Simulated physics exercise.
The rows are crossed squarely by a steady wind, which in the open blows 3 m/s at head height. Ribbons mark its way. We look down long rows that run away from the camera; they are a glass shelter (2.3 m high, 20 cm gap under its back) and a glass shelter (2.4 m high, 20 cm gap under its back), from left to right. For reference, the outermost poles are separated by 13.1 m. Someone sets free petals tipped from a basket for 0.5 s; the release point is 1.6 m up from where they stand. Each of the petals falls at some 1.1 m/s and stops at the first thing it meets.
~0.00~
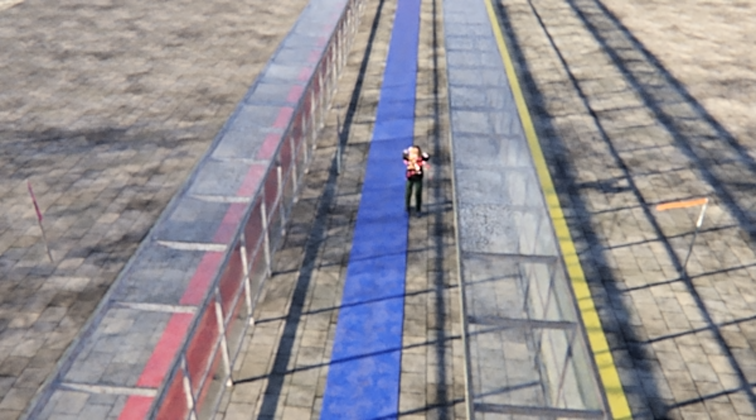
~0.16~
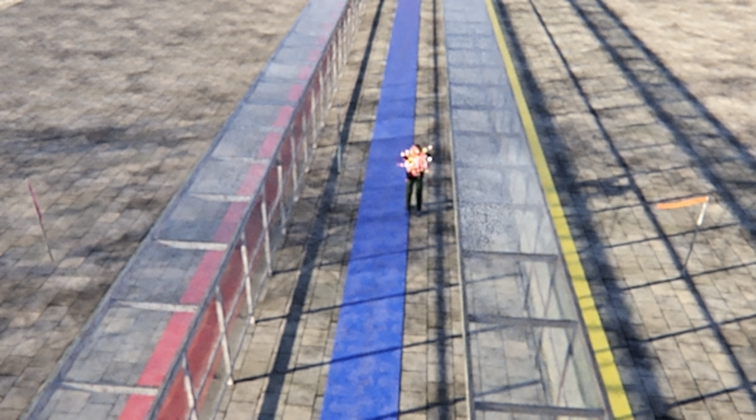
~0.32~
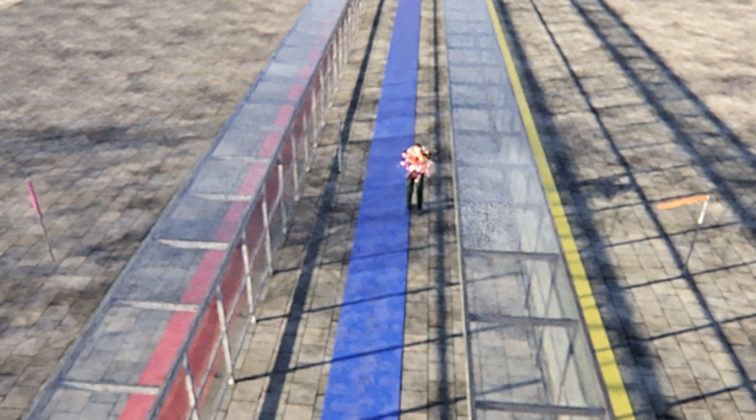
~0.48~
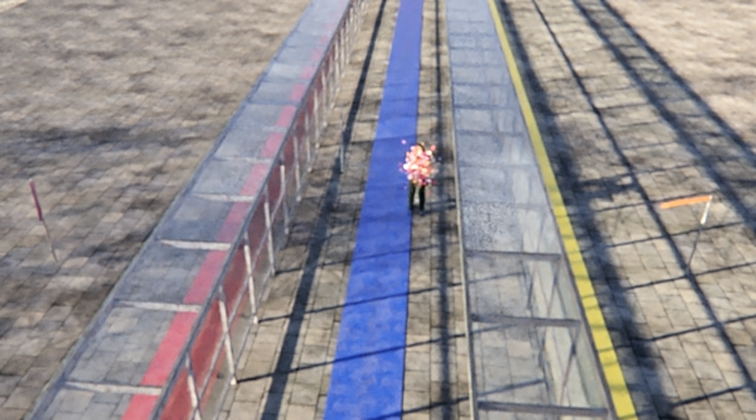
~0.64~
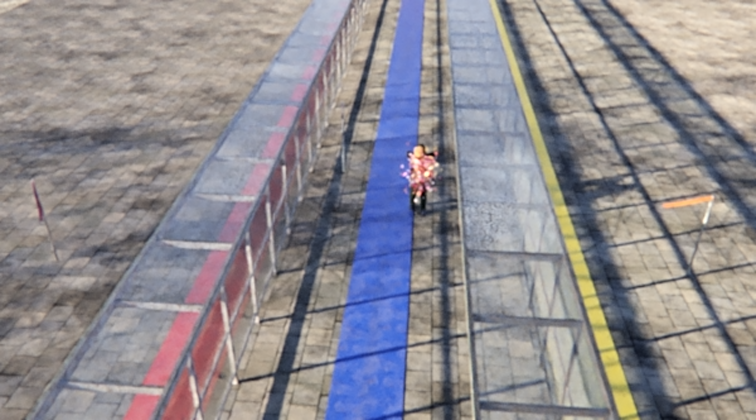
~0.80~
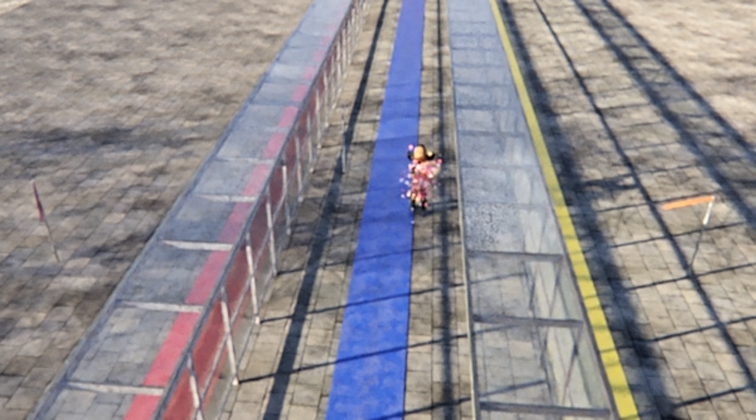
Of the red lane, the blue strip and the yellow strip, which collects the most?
The blue one.
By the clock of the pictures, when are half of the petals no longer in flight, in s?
Estimated time: Near 2.2 s.
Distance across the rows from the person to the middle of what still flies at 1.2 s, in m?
Roughly 0.0 m.
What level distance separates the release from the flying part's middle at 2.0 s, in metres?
0.5 m.
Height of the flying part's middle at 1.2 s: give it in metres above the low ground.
0.8 m.
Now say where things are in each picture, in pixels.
The left ribbon ends at (41, 220), hanging almost straight, the petals in the air span x = 405 to 425 around y = 165 and it comes from (416, 161), in the first picture.
The right ribbon ends at (658, 207), leaning 75 degrees to the left, the petals in the air span x = 405 to 425 around y = 165, the red one passes (235, 251), the yellow one passes (554, 268) and the blue one passes (378, 259), in the second picture.
The petals in the air span x = 405 to 430 around y = 165 and the top of the right glass shelter crosses (489, 130), in the third picture.
The left ribbon ends at (42, 220), hanging almost straight, the petals in the air span x = 410 to 430 around y = 170, the red one passes (264, 194), the yellow one passes (540, 207) and the blue one passes (388, 199), in the fourth picture.
The right ribbon ends at (664, 206), leaning 75 degrees to the left and the petals in the air span x = 410 to 435 around y = 175, in the fifth picture.
The petals in the air span x = 410 to 435 around y = 180 and the top of the right glass shelter crosses (493, 131), in the sixth picture.
After 1.2 s, 0 % lies on the red lane, 0 % on the yellow strip and 1 % on the blue strip; 1 % has touched down or left; the middle of what still flies is 0.8 m above the low ground, near (418, 192).
After 2.0 s, 0 % lies on the red lane, 0 % on the yellow strip and 38 % on the blue strip; 39 % has touched down or left; the middle of what still flies is 0.4 m above the low ground, near (401, 206).
After 3.5 s, 0 % lies on the red lane, 0 % on the yellow strip and 87 % on the blue strip; 89 % has touched down or left; the middle of what still flies is 0.4 m above the low ground, near (374, 208).
After 8.0 s, 0 % lies on the red lane, 0 % on the yellow strip and 97 % on the blue strip; 98 % has touched down or left.
After 45.0 s, 0 % lies on the red lane, 0 % on the yellow strip and 98 % on the blue strip; 100 % has touched down or left.
